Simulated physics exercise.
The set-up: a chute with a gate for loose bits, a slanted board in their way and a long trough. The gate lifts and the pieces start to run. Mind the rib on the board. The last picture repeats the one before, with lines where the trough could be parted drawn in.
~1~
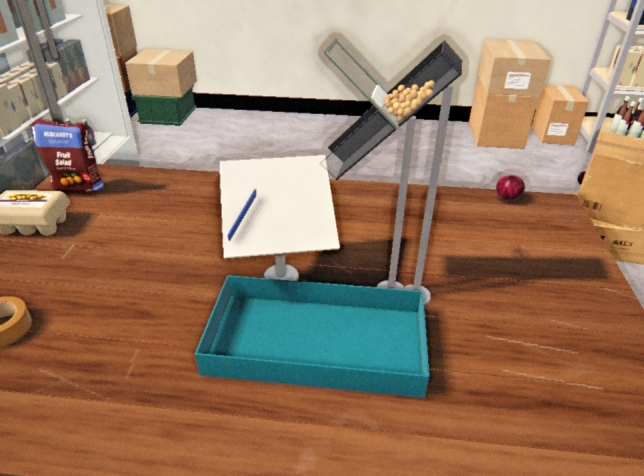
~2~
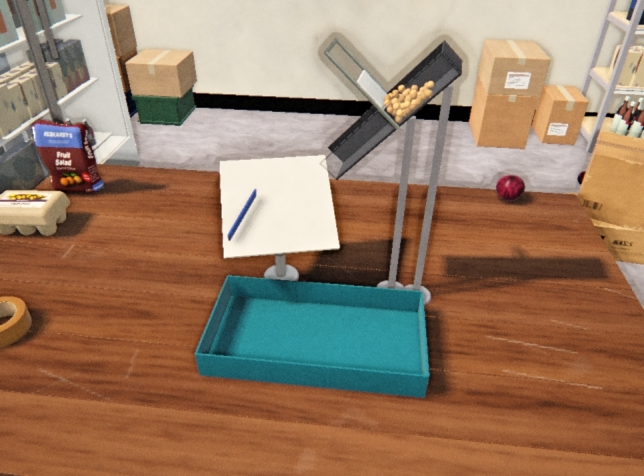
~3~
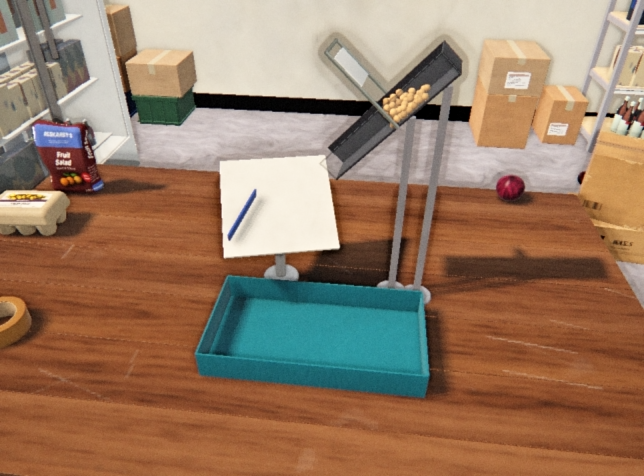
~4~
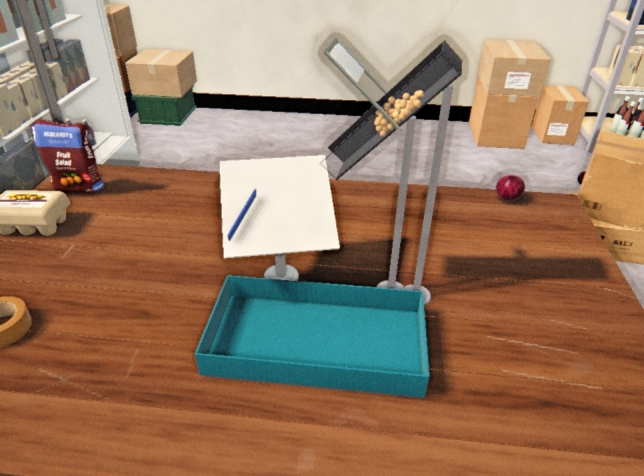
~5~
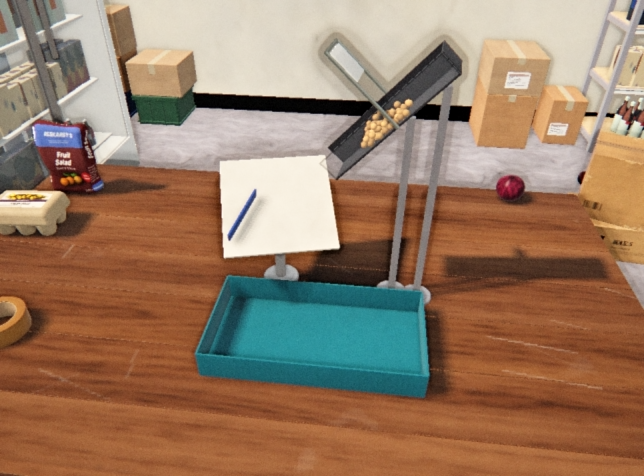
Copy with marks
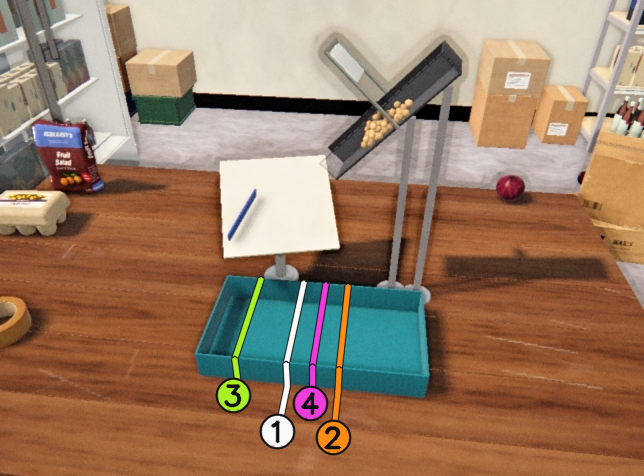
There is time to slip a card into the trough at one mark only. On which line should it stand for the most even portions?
Line 3.
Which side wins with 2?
More lands on the left.
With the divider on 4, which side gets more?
The left side.
On the marked copy, line 1 crosses the front rim at (286, 362); line 2 crosses the front rim at (339, 368); line 3 crosses the front rim at (235, 358); line 4 crosses the front rim at (312, 365).
If 1 is chosen, of what is caught, the larger part on the left of the divider, roughly a quarter on the right.
If 2 is chosen, of what is caught, almost all on the left of the divider, about a tenth on the right.
If 3 is chosen, of what is caught, roughly half on the left of the divider, roughly half on the right.
If 4 is chosen, of what is caught, the larger part on the left of the divider, about a tenth on the right.
